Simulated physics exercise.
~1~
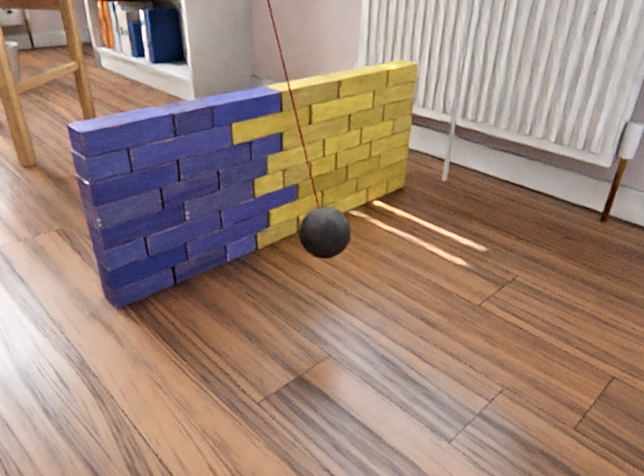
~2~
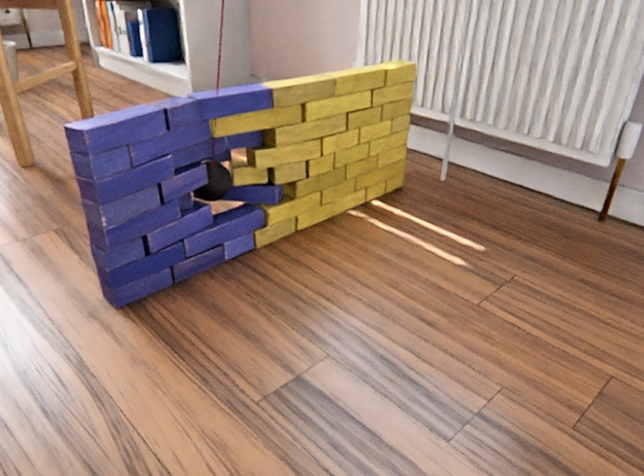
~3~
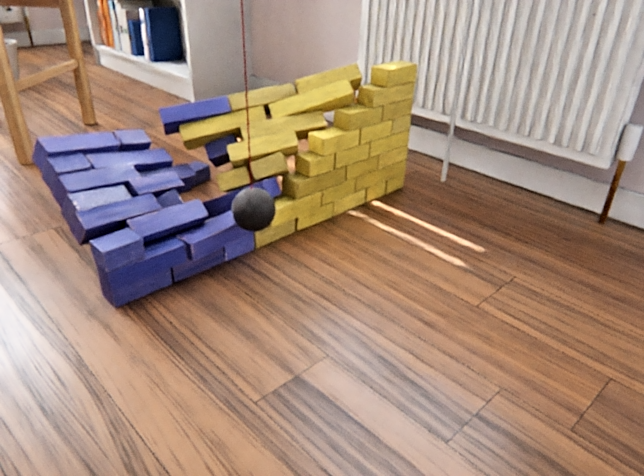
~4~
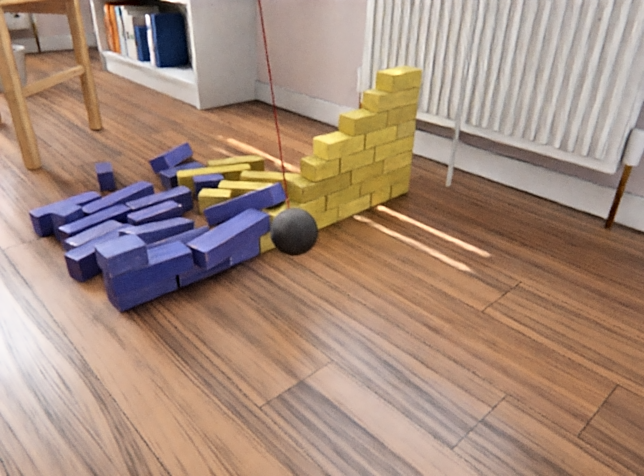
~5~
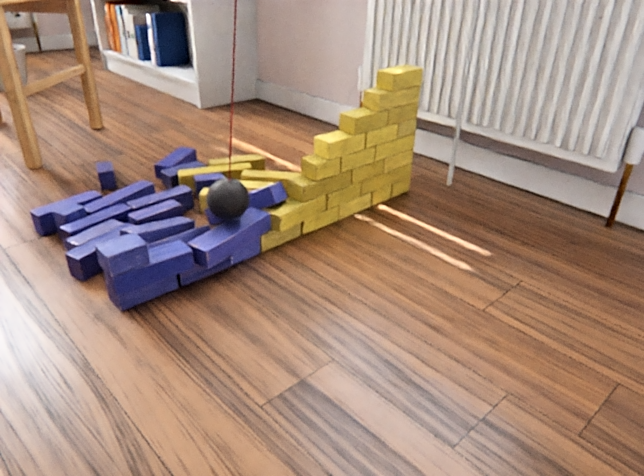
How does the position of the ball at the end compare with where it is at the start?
At the start the ball hangs in front of the standing wall, near where the blue and yellow blocks meet. At the end it is farther left and a little higher in view, over the collapsed blue blocks.
